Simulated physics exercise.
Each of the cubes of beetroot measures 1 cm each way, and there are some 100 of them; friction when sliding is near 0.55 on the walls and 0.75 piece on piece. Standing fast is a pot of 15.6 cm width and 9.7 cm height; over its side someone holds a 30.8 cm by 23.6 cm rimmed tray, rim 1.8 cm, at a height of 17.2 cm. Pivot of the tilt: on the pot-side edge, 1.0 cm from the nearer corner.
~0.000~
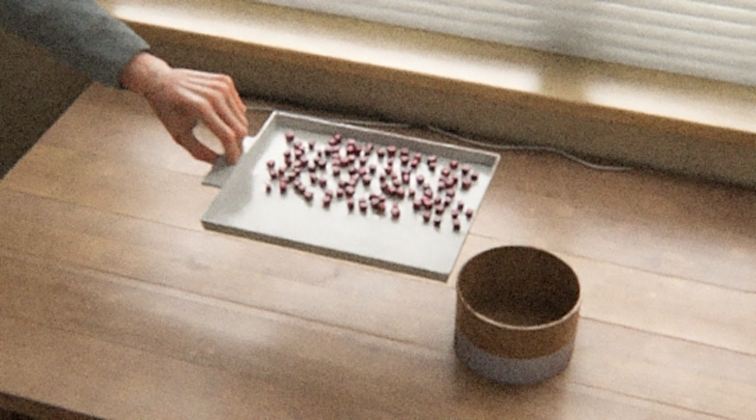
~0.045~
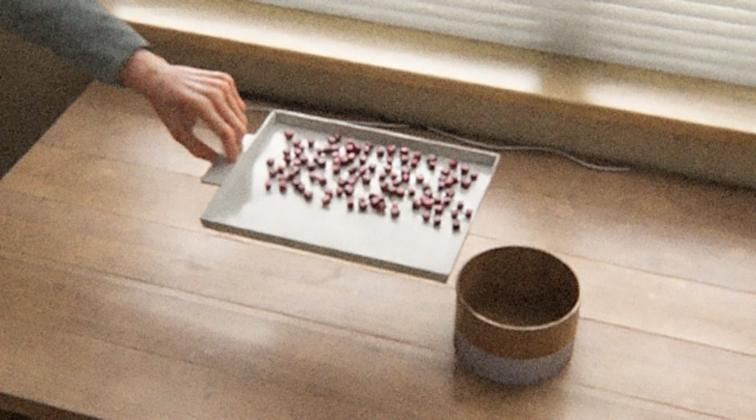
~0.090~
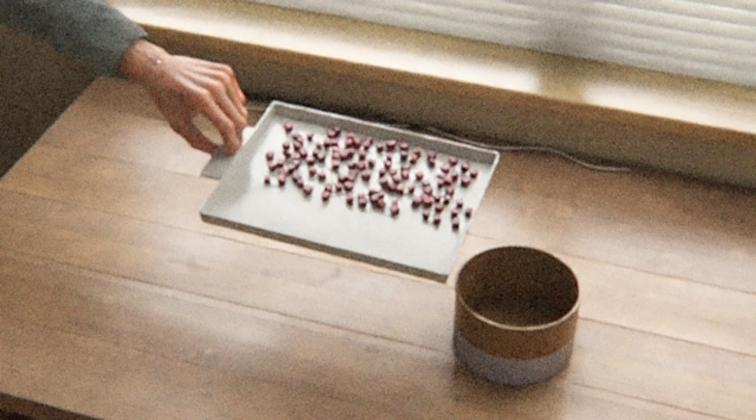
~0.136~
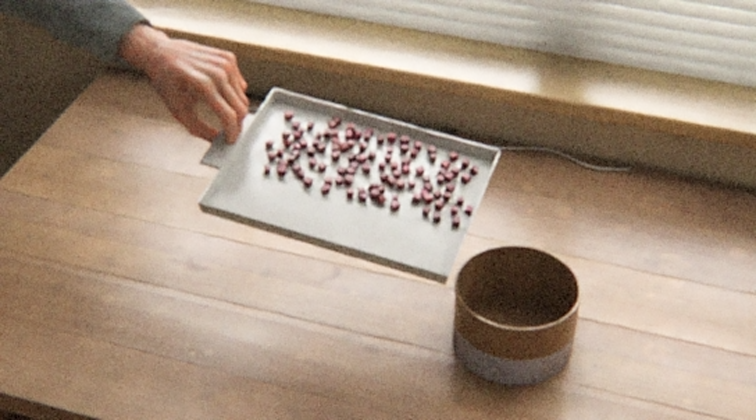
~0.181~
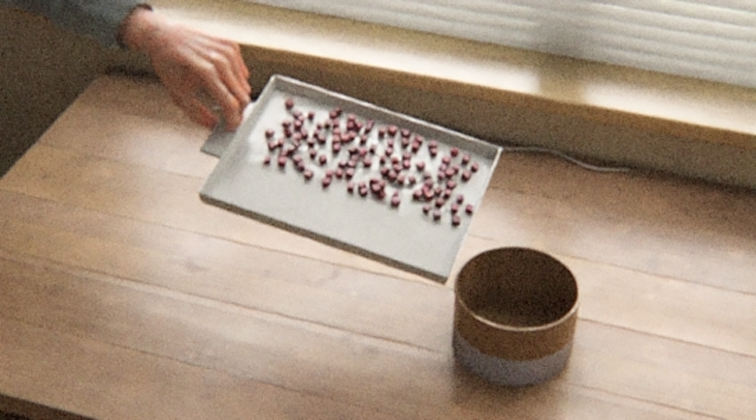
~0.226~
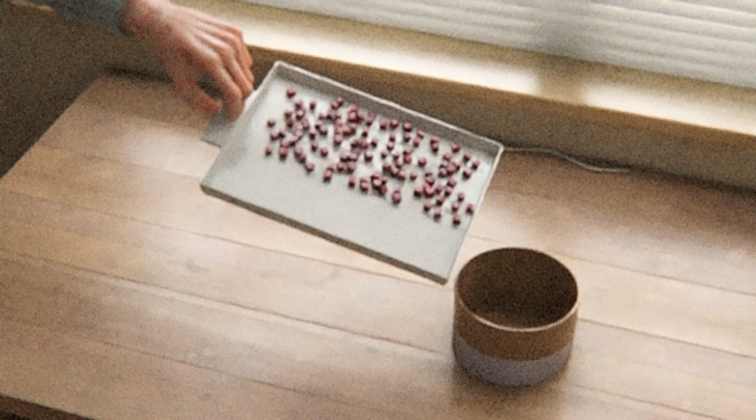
At first, a hand holds a pale rimmed tray of small dark-red cubes almost level above a wooden table, beside a brown and grey pot. Then the hand raises the tray's left end, slowly and then faster, tilting it toward the pot on the right, while the cubes stay scattered across it.
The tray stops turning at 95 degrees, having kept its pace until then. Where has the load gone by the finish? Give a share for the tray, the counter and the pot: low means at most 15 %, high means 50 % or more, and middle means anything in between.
Shares: Tray low, counter high, pot middle.
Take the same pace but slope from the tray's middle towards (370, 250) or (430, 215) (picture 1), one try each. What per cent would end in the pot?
Some 0 and 75 per cent.
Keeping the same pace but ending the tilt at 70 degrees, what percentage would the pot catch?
I'd say close to 15 percent.
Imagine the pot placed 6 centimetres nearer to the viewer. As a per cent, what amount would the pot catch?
80 per cent.
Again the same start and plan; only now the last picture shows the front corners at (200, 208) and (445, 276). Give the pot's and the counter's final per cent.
That works out as pot 0 and counter 100.
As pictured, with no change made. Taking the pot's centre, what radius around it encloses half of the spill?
About 20 centimetres.
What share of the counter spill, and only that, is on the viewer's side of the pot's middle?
Estimate: Close to 100 per cent of the pieces.
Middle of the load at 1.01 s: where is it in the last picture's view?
At that moment the load's centre is around (492, 294).
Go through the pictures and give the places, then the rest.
In the first frame, tray tilt 0 degrees, front corners at (203, 218) and (447, 271); middle of the pieces at (367, 181); pot at (519, 285).
In the second frame, tray tilt 1 degrees, front corners at (203, 216) and (447, 272); middle of the pieces at (366, 180).
In the third frame, tray tilt 3 degrees, front corners at (202, 210) and (447, 272); middle of the pieces at (366, 176).
In the fourth frame, tray tilt 6 degrees, front corners at (202, 201) and (447, 273), lowest corner right front; middle of the pieces at (366, 169).
In the fifth frame, tray tilt 10 degrees, front corners at (202, 191) and (447, 275), lowest corner right front; middle of the pieces at (367, 163).
In the sixth frame, tray tilt 14 degrees, front corners at (203, 182) and (448, 276), lowest corner right front; middle of the pieces at (369, 156); pot at (517, 287). The tray's pace is about 80 degrees a second.
After 0.70 s, tilt 53 degrees; the tray holds 100 %, the pot 0 %.
Then, at 1.01 s, tilt 78 degrees; the tray holds 45 %, the pot 5 %.
After 1.42 s, tilt 95 degrees; the tray holds 0 %, the pot 20 %.
At rest (2.6 s), tray 0 %, counter 80 %, pot 20 %.
